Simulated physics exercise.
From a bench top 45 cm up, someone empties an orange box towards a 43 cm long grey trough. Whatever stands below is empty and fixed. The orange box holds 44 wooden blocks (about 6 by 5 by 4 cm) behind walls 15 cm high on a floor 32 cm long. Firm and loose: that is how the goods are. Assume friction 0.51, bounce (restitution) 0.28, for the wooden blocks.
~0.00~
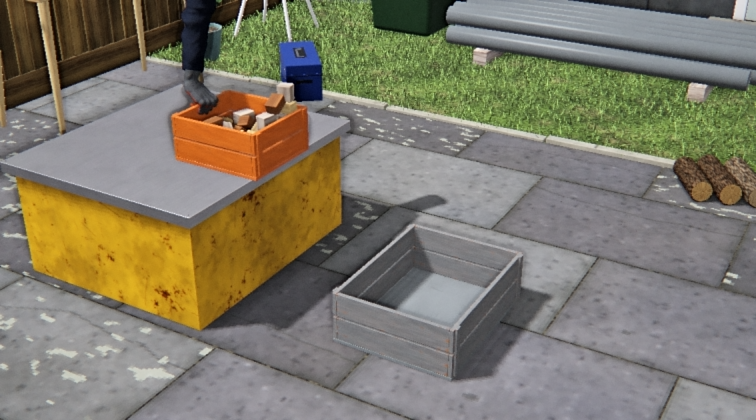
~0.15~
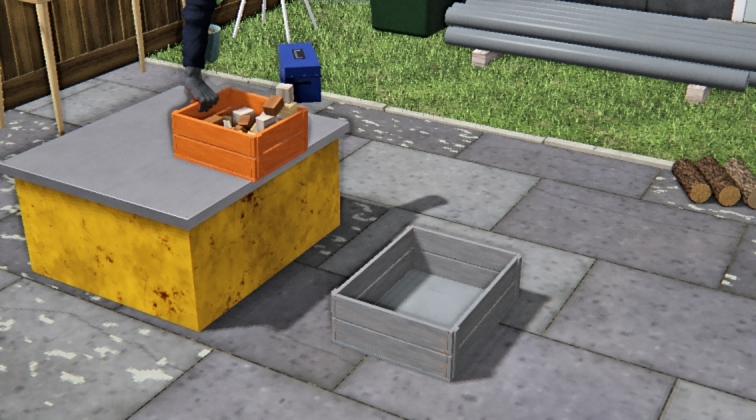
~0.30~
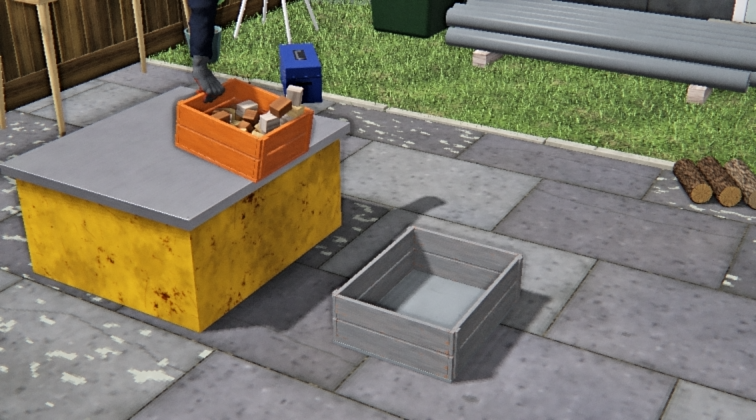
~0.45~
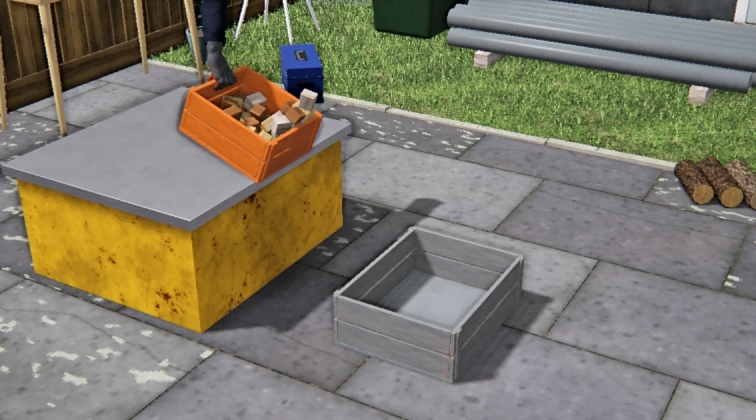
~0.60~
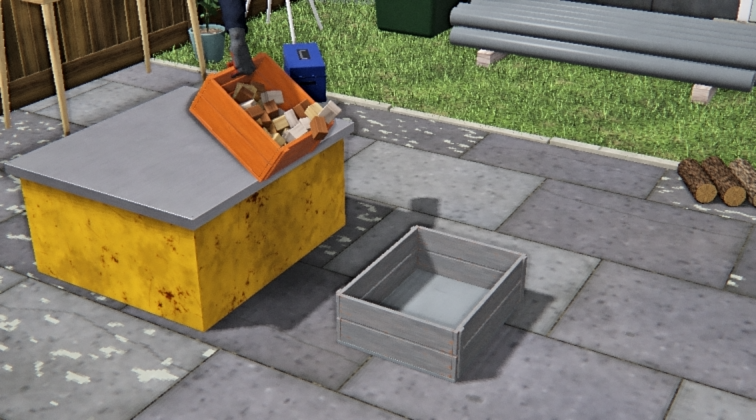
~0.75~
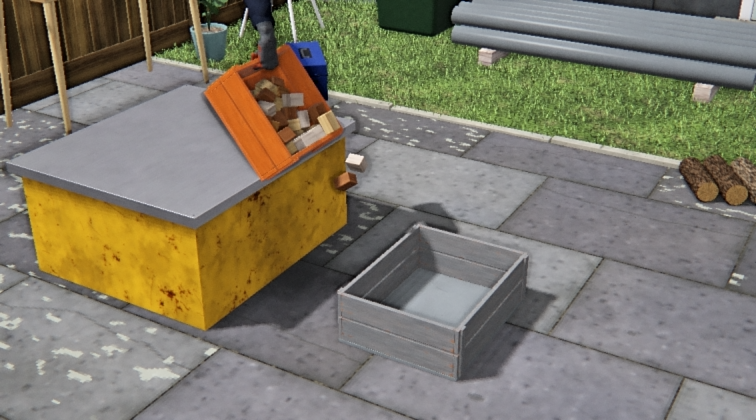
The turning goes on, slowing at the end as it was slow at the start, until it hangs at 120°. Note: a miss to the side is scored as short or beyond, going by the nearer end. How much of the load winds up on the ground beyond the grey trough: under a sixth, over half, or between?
Result: Fewer than a sixth of the wooden blocks on the ground beyond the grey trough.
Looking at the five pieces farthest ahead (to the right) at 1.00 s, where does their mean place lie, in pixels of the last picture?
The five leading pieces sit around (355, 202).
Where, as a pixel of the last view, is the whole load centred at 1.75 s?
You'd find the load's middle at roughly (349, 265).
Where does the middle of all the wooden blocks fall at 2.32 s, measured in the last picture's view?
The middle lies near (359, 285).
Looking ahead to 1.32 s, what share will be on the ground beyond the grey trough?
I'd say near 0 per cent at that moment.
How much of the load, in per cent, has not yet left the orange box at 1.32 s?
That works out to some 85 percent of it.
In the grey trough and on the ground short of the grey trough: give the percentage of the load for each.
First place roughly 10 per cent, second place roughly 90 per cent.
After 1.00 s, tilt 78°; 41 still in the orange box, 2 on the ground short of the grey trough and 1 in the air.
After 1.32 s, tilt 107°; 38 still in the orange box, 5 on the ground short of the grey trough and 1 in the air.
After 1.75 s, tilt 120°; 7 still in the orange box, 3 in the grey trough, 20 on the ground short of the grey trough and 14 in the air.
Final count (at 2.32 s), 5 in the grey trough and 39 on the ground short of the grey trough. Asked share, 0 of 44, 0 per cent.
